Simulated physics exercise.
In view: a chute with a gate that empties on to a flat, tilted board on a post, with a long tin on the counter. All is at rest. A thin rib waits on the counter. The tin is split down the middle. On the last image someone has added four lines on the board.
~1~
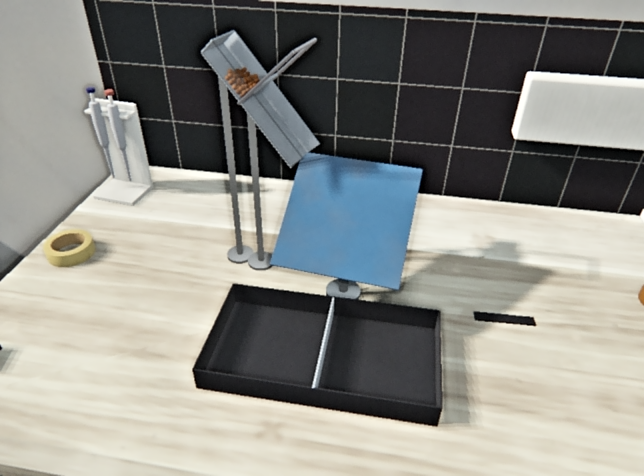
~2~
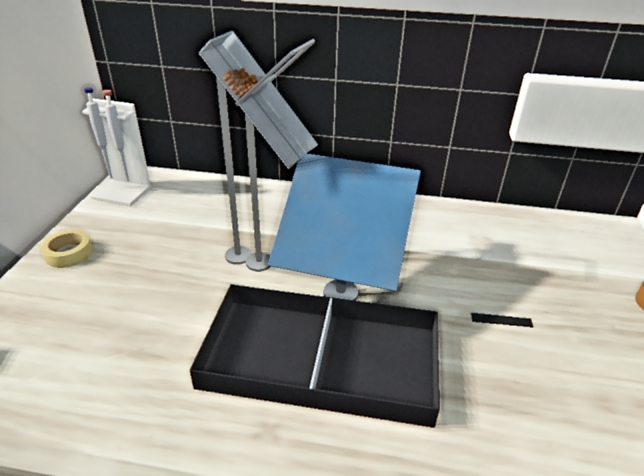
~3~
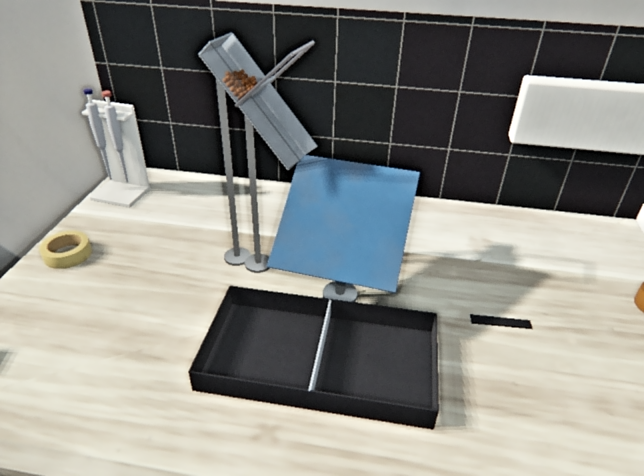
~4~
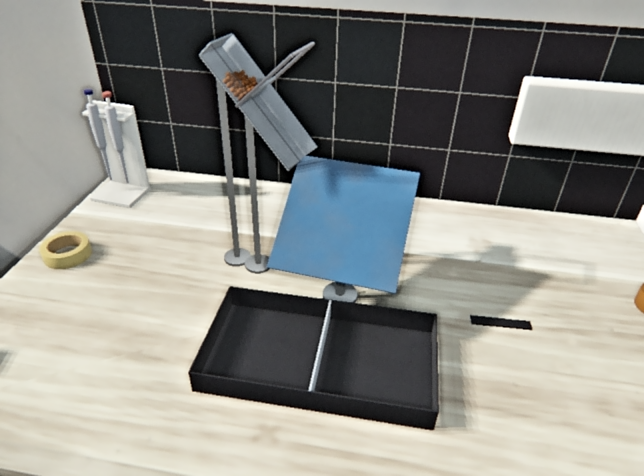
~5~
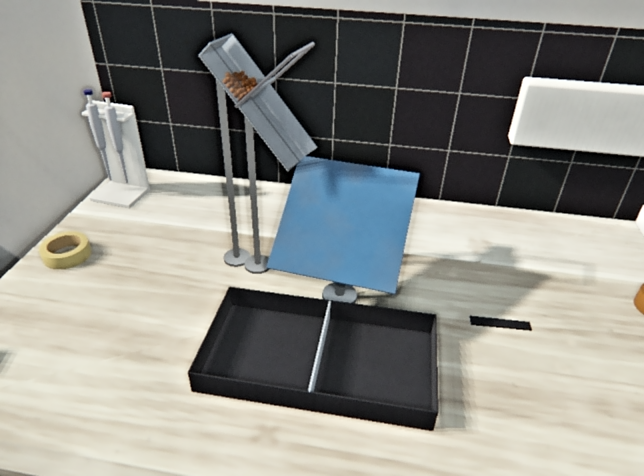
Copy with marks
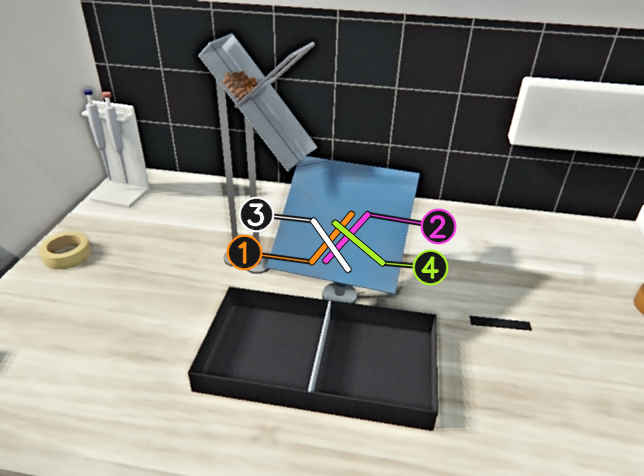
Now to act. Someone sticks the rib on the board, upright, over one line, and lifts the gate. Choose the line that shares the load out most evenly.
Line 4 does it best.
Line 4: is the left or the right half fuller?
More lands on the right.
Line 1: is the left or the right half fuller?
Left.
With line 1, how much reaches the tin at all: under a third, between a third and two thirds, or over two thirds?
It is over two thirds.
On the marked copy, line 1 from (351, 214) to (311, 262); line 2 from (367, 214) to (325, 260); line 3 from (313, 220) to (348, 269); line 4 from (335, 223) to (382, 263).
With 1, of what is caught, most in the left half, a small part in the right.
With 2, of what is caught, nearly all in the left half, a stray few in the right.
With 3, of what is caught, a stray few in the left half, nearly all in the right.
With 4, of what is caught, about a third in the left half, about two thirds in the right.
